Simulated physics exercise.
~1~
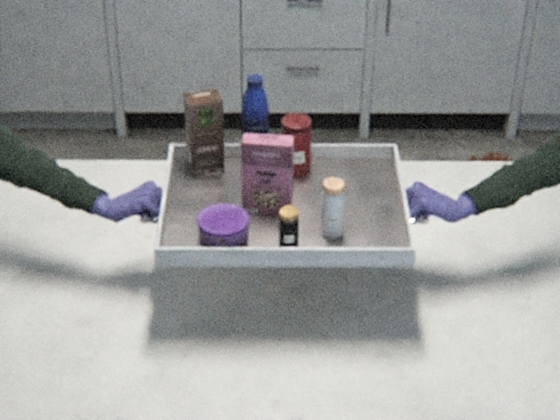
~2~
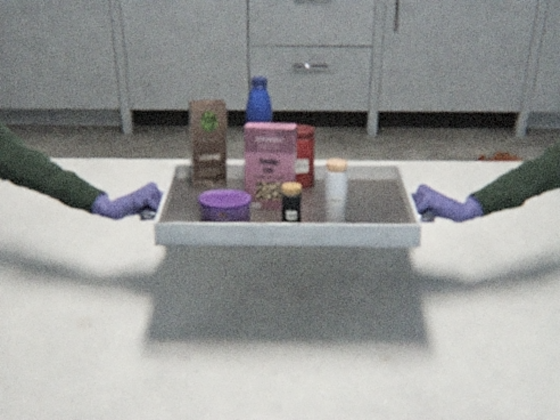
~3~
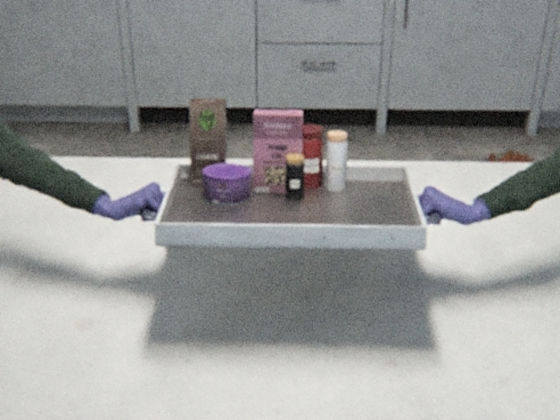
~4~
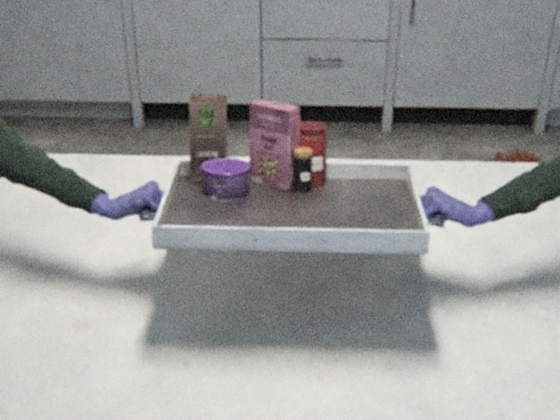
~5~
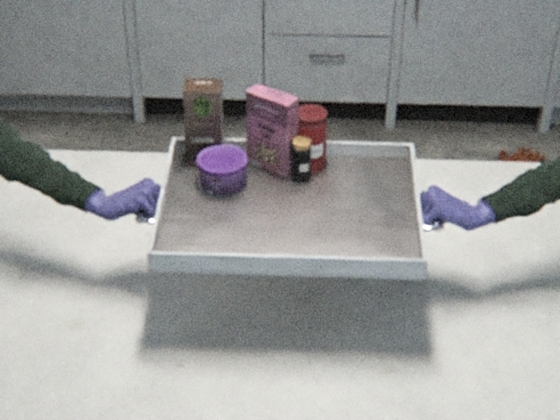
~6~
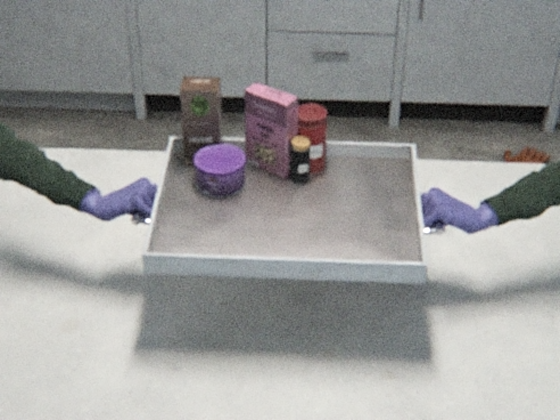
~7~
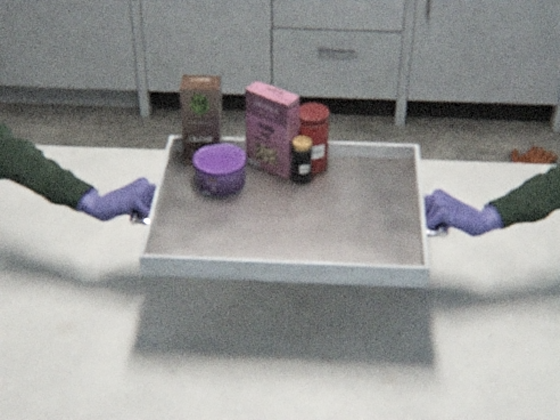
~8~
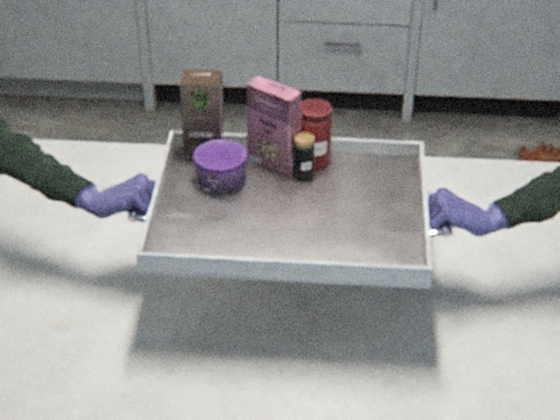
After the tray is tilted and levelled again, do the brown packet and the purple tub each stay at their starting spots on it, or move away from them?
The brown packet stays in its place near the far left corner, while the purple tub leaves its spot and slides toward the far side of the tray.
